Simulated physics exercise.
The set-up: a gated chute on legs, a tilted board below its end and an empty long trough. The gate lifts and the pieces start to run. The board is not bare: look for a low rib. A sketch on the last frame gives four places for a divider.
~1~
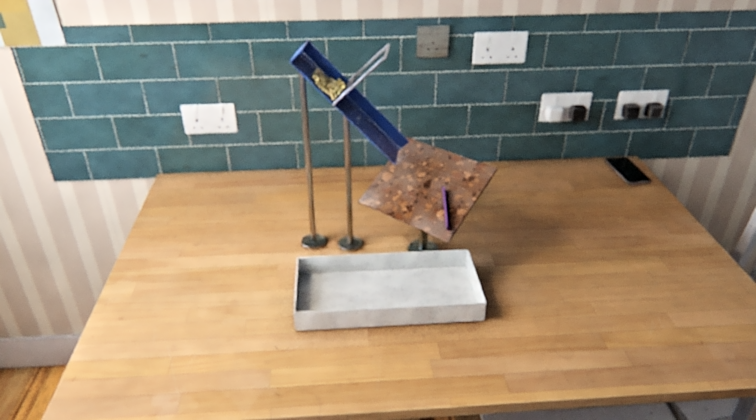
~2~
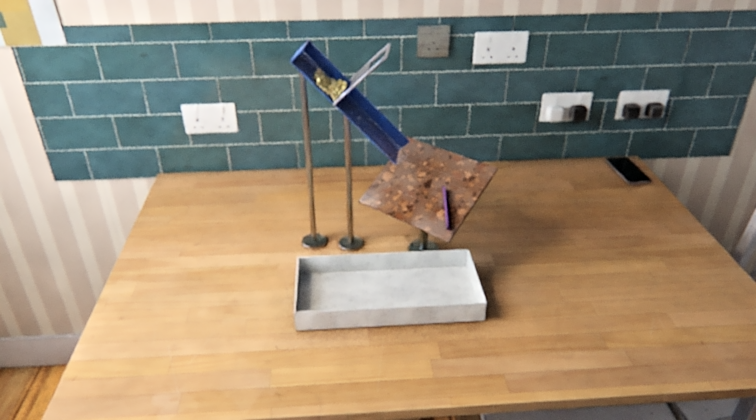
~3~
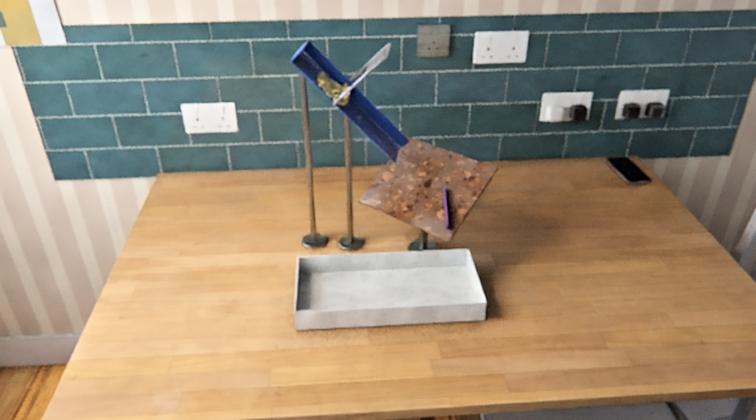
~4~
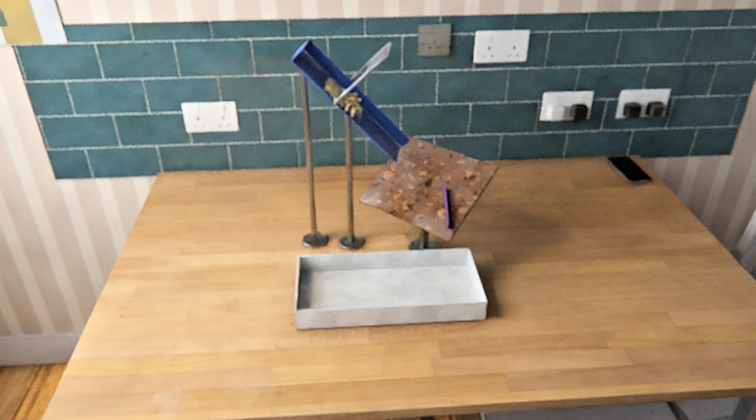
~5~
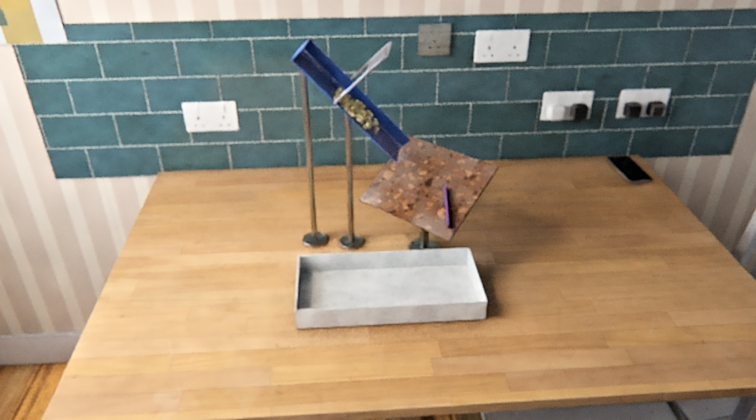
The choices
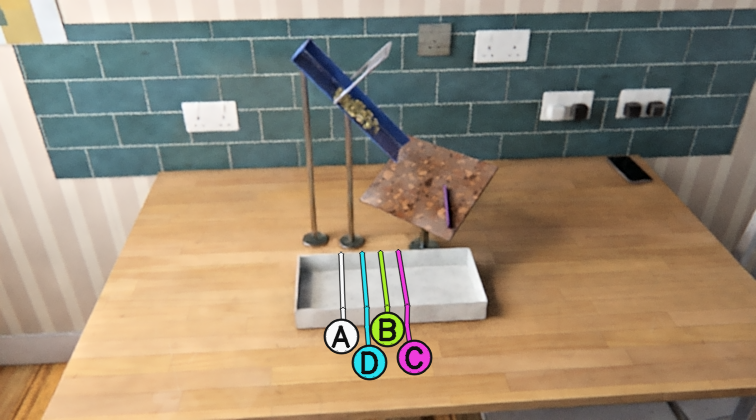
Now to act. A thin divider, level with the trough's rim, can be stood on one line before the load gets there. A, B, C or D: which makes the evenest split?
Line C does it best.
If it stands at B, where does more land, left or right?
More lands on the right.
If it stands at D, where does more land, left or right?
More lands on the right.
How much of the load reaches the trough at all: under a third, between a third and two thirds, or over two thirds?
About that: Over two thirds.
On the marked copy, line A crosses the front rim at (342, 308); line B crosses the front rim at (387, 306); line C crosses the front rim at (407, 305); line D crosses the front rim at (366, 307).
If A is chosen, of what is caught, none at all on the left of the divider, the whole lot on the right.
If B is chosen, of what is caught, a small share on the left of the divider, the bulk on the right.
If C is chosen, of what is caught, close to a third on the left of the divider, close to two thirds on the right.
If D is chosen, of what is caught, none at all on the left of the divider, the whole lot on the right.
